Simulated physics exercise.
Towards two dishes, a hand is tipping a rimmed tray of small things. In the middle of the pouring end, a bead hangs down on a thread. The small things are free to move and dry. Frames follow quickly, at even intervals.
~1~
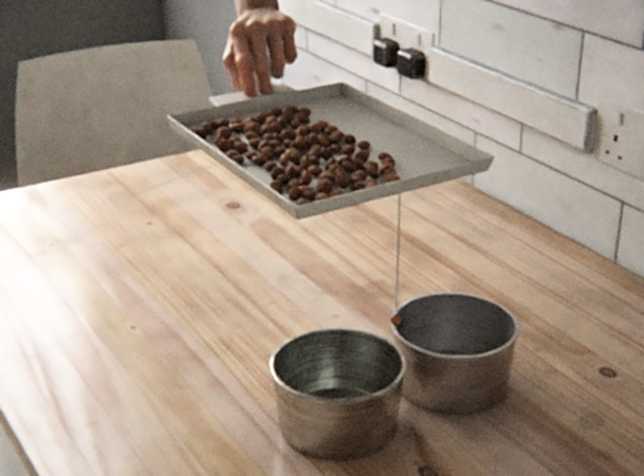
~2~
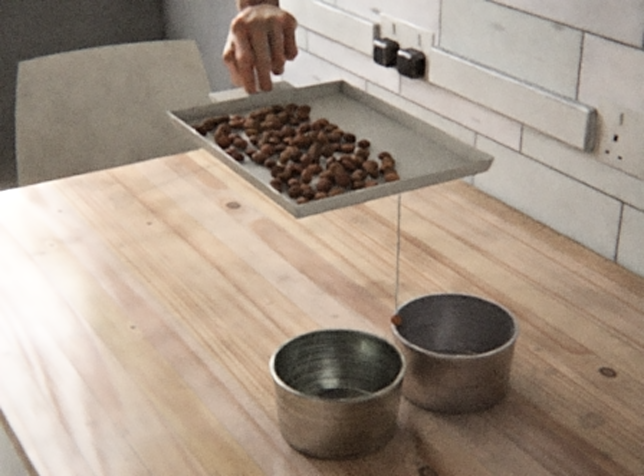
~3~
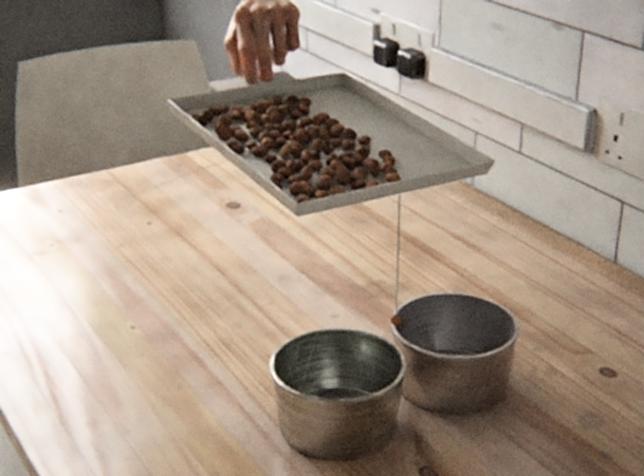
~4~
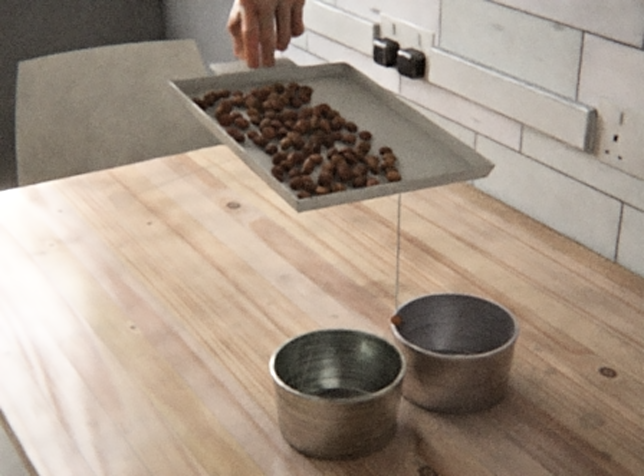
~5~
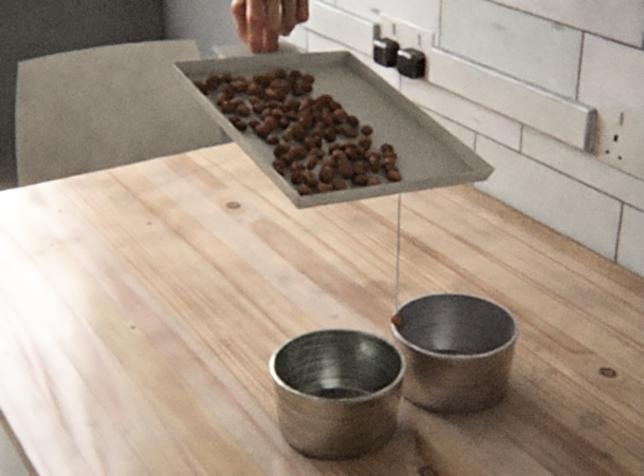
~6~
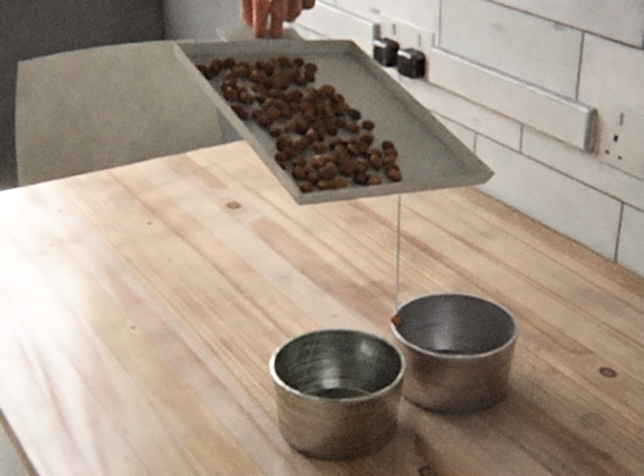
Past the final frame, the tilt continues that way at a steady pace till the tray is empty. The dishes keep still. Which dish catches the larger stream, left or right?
The dish to the right will collect more.
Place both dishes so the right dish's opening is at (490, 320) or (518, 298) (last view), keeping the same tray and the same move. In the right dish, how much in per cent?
It comes to roughly 90 per cent in one try and roughly 60 per cent in the next.
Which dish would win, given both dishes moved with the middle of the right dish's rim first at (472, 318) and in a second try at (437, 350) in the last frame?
The right-placed dish first, the right-placed dish second.
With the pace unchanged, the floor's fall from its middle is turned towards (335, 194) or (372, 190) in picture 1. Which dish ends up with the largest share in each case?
Results - the dish on the left side first, the dish on the left side second.
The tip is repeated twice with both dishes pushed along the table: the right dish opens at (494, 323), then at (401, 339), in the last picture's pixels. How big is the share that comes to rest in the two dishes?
First case around 90 %, second case around 20 %.
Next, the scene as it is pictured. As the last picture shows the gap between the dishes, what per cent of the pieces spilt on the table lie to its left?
Close to 0 per cent.
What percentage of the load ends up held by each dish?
In the left dish you'd find about 0 % of the load, and in the right dish about 70 %.
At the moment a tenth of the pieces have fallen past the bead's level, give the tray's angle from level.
Angle: Close to 70°.
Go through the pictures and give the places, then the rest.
The first frame shows corners of the pouring end near (297, 204) and (488, 156), level; middle of the load near (296, 147), bits of dog kibble; left dish near (374, 420); right dish near (492, 376); bead on its thread near (396, 320).
The second frame shows corners of the pouring end near (298, 204) and (489, 157), level; middle of the load near (296, 145).
The third frame shows corners of the pouring end near (298, 201) and (489, 159), tipped barely, lowest at the right corner; middle of the load near (296, 139).
The fourth frame shows corners of the pouring end near (300, 198) and (489, 163), tipped a little, lowest at the right corner; middle of the load near (299, 131).
The fifth frame shows corners of the pouring end near (301, 194) and (490, 167), tipped a little, lowest at the right corner; middle of the load near (304, 124).
The sixth frame shows corners of the pouring end near (303, 191) and (489, 171), tipped clearly, lowest at the right corner; middle of the load near (307, 110); left dish near (374, 420); right dish near (492, 376).
Shortly afterwards, tray tipped steeply; all but a few on the tray; a little in the air.
Next, tray tipped right over; a little on the tray; near half in the right dish; near a quarter outside both; a little in the air.
Some moments later, tray tipped past a quarter turn; the bulk in the right dish; near a quarter outside both.
In the end, tray tipped past a quarter turn; none at all in the left dish; the bulk in the right dish; near a quarter outside both.
